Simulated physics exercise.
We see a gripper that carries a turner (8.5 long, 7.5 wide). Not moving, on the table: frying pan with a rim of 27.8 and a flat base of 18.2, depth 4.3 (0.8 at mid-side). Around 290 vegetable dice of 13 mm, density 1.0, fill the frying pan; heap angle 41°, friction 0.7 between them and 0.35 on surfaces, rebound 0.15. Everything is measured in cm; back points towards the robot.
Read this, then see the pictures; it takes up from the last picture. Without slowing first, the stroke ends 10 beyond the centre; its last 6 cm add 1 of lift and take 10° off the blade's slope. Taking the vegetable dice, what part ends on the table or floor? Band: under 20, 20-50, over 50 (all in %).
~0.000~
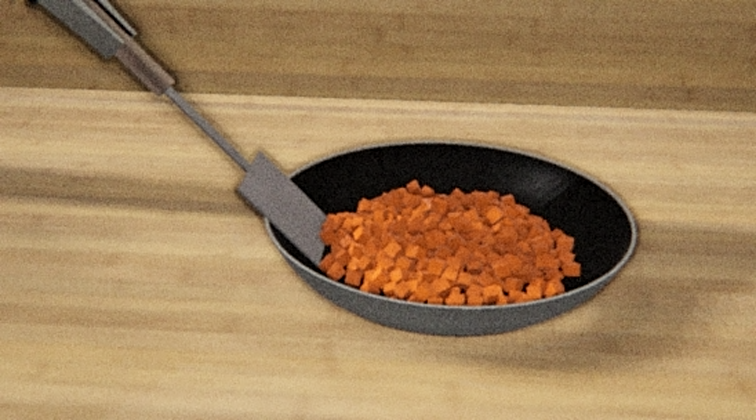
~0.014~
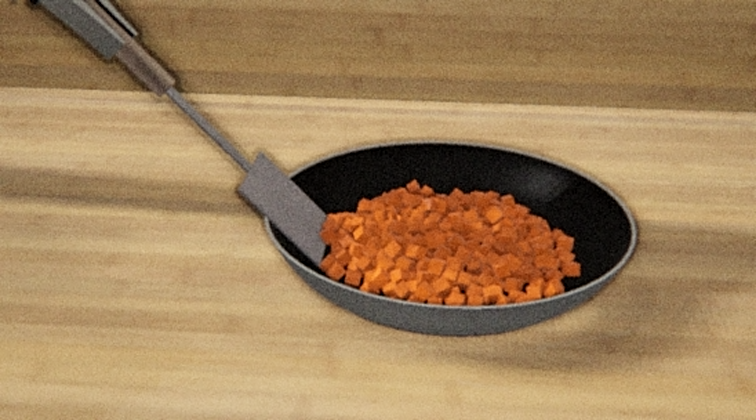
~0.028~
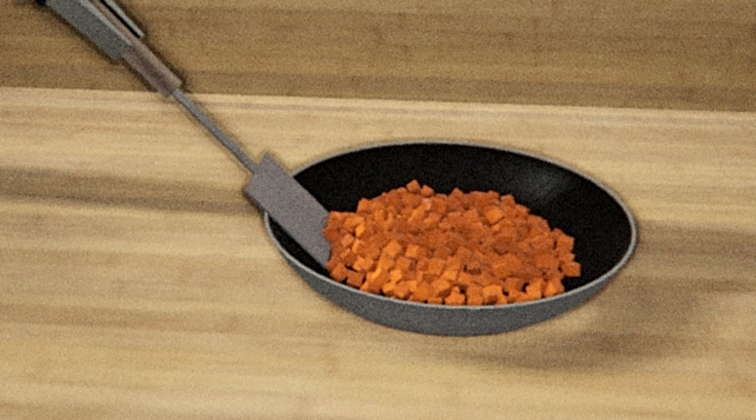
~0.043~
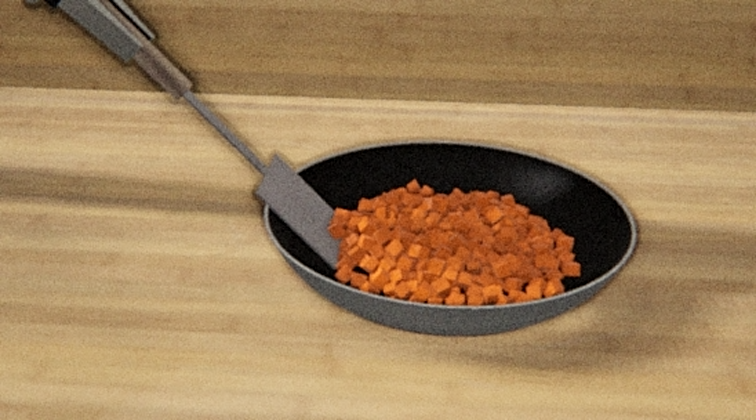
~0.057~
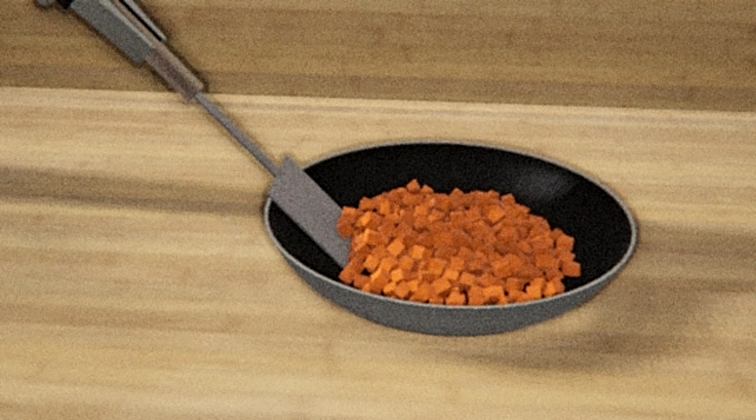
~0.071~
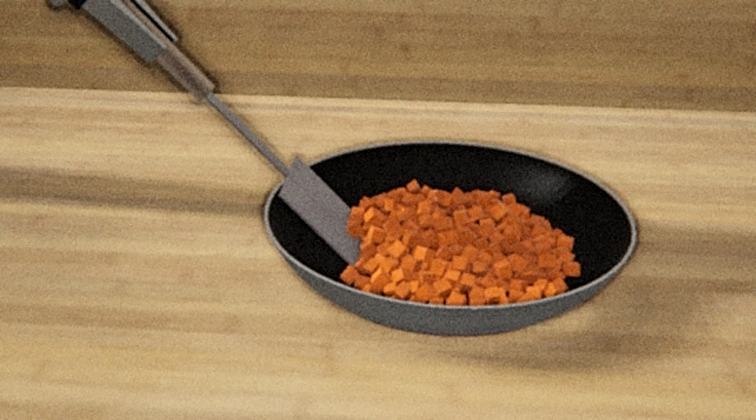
Under 20 %.
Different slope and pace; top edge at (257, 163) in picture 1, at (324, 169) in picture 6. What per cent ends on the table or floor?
25 %.
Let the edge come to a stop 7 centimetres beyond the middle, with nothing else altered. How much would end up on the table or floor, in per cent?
It would be near 5 per cent.
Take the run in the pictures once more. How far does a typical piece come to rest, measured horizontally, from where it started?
Some 5 cm.
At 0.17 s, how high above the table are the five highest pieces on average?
I'd say close to 4 cm on average.
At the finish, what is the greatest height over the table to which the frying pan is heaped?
6.0 cm.
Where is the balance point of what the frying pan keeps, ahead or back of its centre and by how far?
Roughly 5.0 centimetres ahead.
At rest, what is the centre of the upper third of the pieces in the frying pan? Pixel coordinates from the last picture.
Somewhere near (582, 223) in the last picture.
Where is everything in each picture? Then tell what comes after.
The first picture shows the turner top edge at (249, 169), sloping 47°; upper third of the load around (443, 235), from x 325 to 570, top at y 190; 291 in the frying pan.
The second picture shows the turner top edge at (250, 169), sloping 47°; upper third of the load around (443, 235), from x 325 to 570, top at y 190.
The third picture shows the turner top edge at (256, 171), sloping 47°; upper third of the load around (442, 233), from x 330 to 570, top at y 190.
The fourth picture shows the turner top edge at (266, 172), sloping 47°; upper third of the load around (438, 232), from x 335 to 570, top at y 190.
The fifth picture shows the turner top edge at (277, 174), sloping 47°; upper third of the load around (432, 230), from x 345 to 570, top at y 190.
The sixth picture shows the turner top edge at (288, 174), sloping 47°; upper third of the load around (436, 228), from x 350 to 570, top at y 190; 291 in the frying pan.
After 0.17 s, sloping 47°, highest piece 4 above the table; 291 in the frying pan.
After 0.28 s, sloping 44°, highest piece 6 above the table; 290 in the frying pan, 1 on the blade or in flight.
After 0.53 s, sloping 37°, highest piece 6 above the table; 257 in the frying pan, 31 on the table or floor, 3 on the blade or in flight.
After 1.58 s, sloping 37°, highest piece 5 above the table; 256 in the frying pan, 35 on the table or floor.
In the end, 256 in the frying pan, 35 on the table or floor. That is 12 % on the table or floor.
